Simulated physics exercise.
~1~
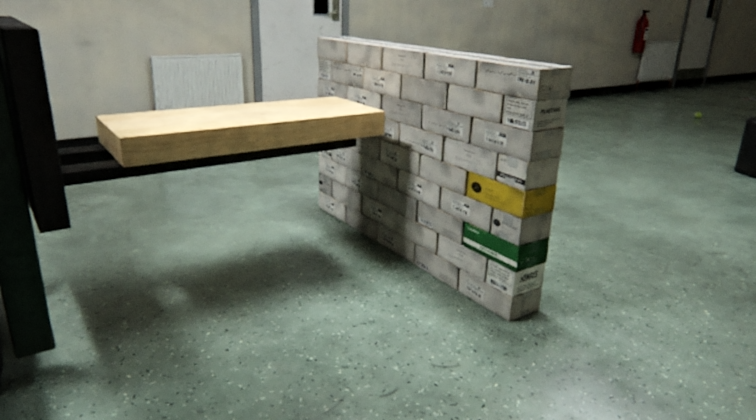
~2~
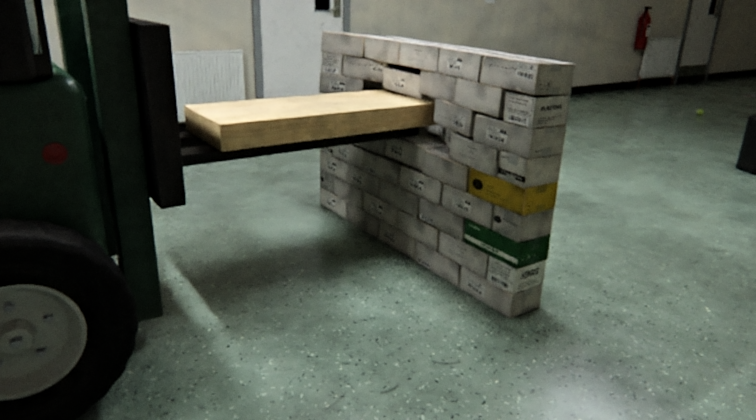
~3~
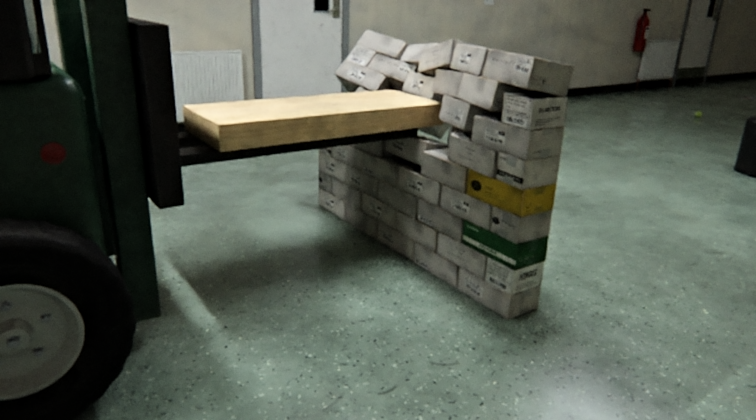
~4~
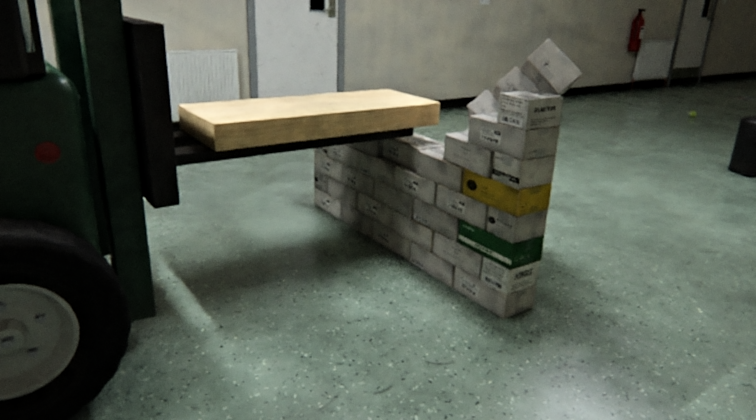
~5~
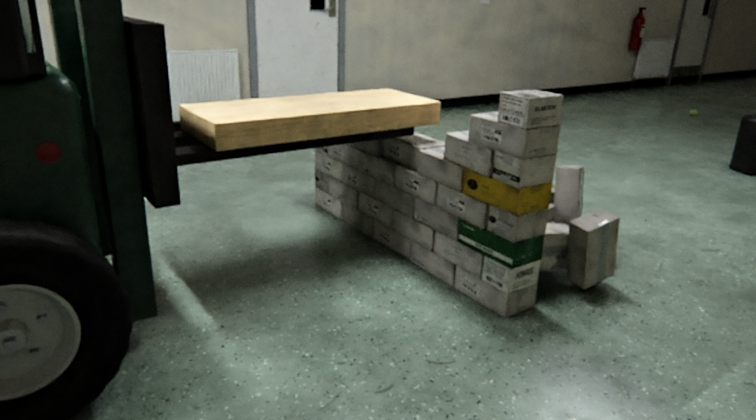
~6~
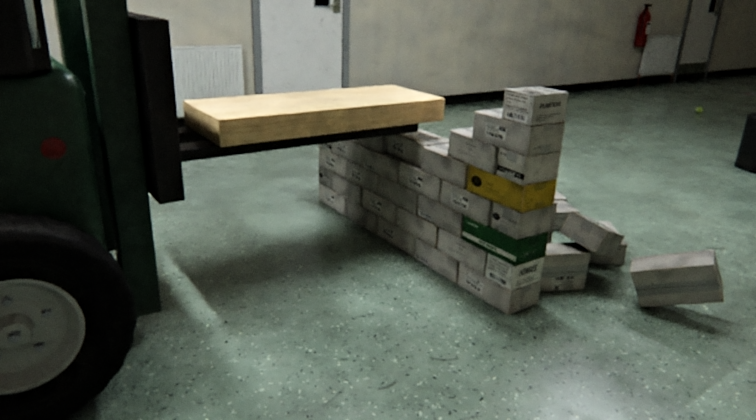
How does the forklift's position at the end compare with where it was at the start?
At the start only the front part of the forklift shows at the left edge, with its load just short of the wall. By the end it has moved to the right, so its green body and front wheel are in view and the load reaches over the broken wall.
Green forklift driving a wooden slab into a wall of pale boxes and halting, upper boxes tumbling behind, lower rows left standing.
